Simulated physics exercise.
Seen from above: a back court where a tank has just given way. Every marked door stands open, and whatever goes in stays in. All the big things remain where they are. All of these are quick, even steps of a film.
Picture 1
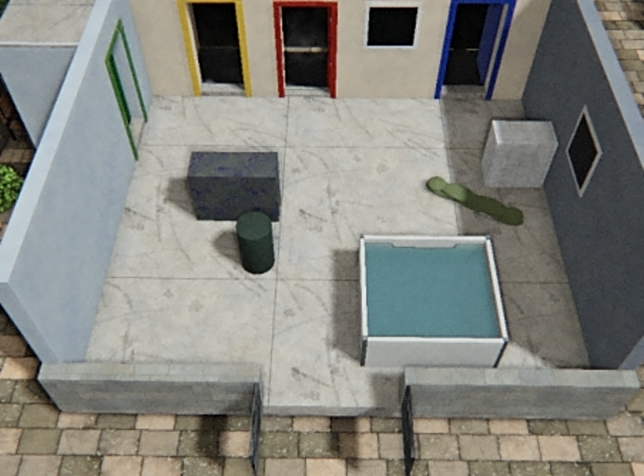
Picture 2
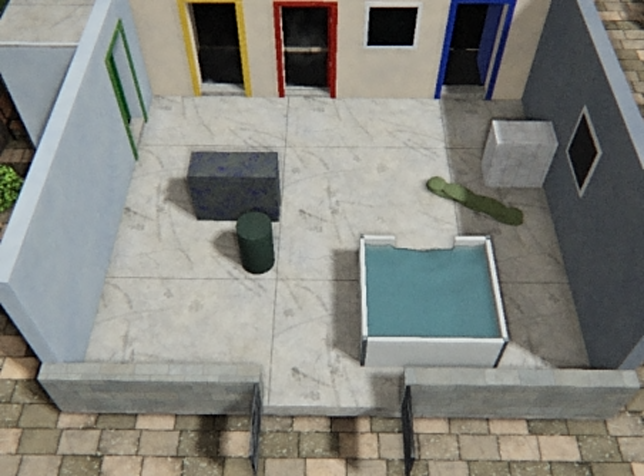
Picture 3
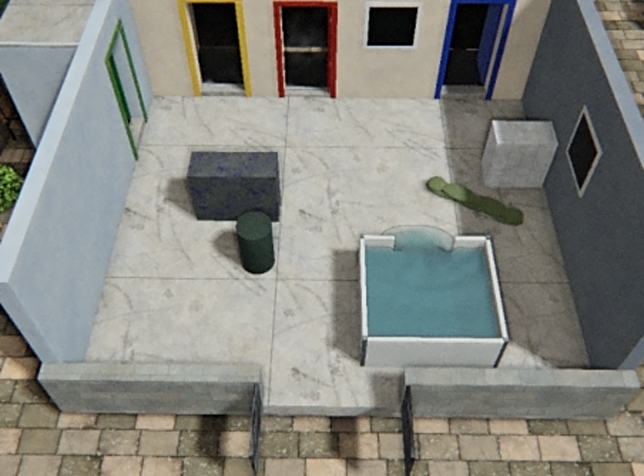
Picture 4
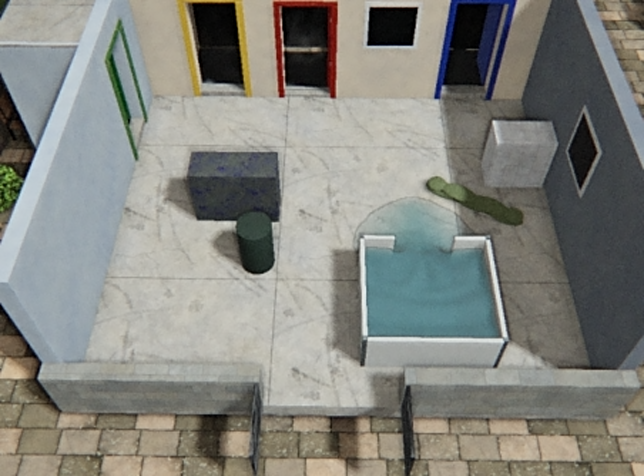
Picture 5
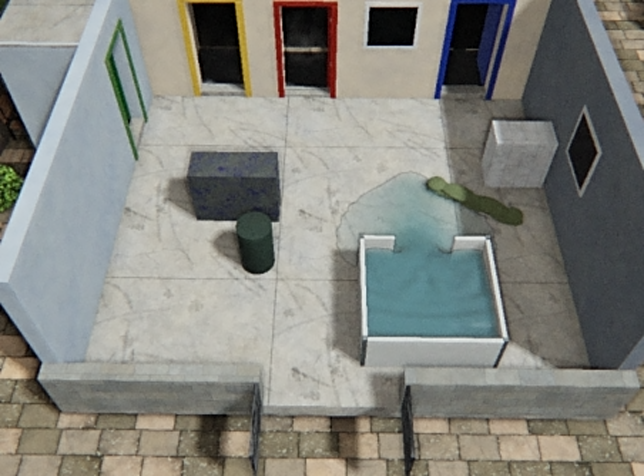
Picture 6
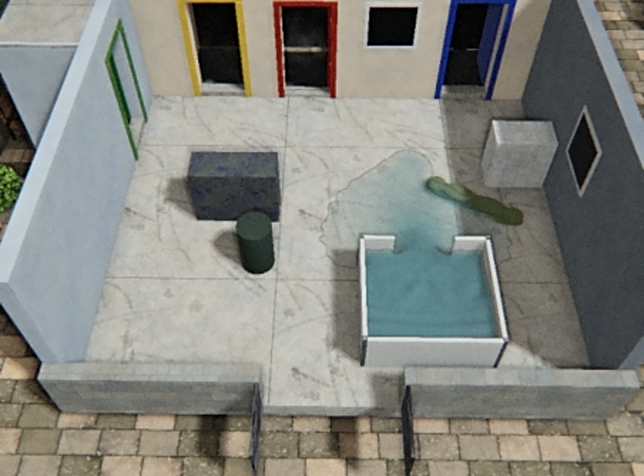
Water poured through a gap in the far side of a white-walled tank in a courtyard, spreading across the pale floor toward the back doors, while the dark block and green cylinder stayed still.
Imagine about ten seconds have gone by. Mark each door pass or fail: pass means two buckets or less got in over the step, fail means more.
Yellow door - pass, blue door - pass, green door - pass, red door - fail.
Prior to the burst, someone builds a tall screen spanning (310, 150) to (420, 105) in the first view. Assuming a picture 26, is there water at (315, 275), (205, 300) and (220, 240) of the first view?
Taking the points in the order given, they are high and dry, high and dry and high and dry.
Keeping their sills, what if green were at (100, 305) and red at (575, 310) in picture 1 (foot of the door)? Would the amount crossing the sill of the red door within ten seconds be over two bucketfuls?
I'd say the red one doesn't reach it.
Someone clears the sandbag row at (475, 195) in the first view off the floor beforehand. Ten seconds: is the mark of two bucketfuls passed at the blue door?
My reading: Blue exceeds the limit.
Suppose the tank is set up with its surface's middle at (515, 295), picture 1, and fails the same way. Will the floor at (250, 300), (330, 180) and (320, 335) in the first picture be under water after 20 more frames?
Points in turn: Not reached; inundated; not reached.
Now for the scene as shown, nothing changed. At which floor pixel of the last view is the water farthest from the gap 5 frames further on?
The front's farthest point is close to (352, 103).
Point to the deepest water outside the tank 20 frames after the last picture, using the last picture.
Answer: (437, 200).
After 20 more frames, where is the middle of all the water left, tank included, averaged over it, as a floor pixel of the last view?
I'd point to (394, 216).
A moment on, water covers 25 % of the floor; the yellow door not reached, the blue door not reached, the green door not reached, the red door not reached.
Next, water covers 40 % of the floor; the yellow door not reached, the blue door wet at the sill, nothing in, the green door not reached, the red door under two buckets in.
Then, water covers 45 % of the floor; the yellow door wet at the sill, nothing in, the blue door wet at the sill, nothing in, the green door not reached, the red door over two buckets in.
Later, water covers 65 % of the floor; the yellow door wet at the sill, nothing in, the blue door wet at the sill, nothing in, the green door wet at the sill, nothing in, the red door far over two buckets in.
In the end, water covers 85 % of the floor; the yellow door wet at the sill, nothing in, the blue door wet at the sill, nothing in, the green door wet at the sill, nothing in, the red door far over two buckets in.
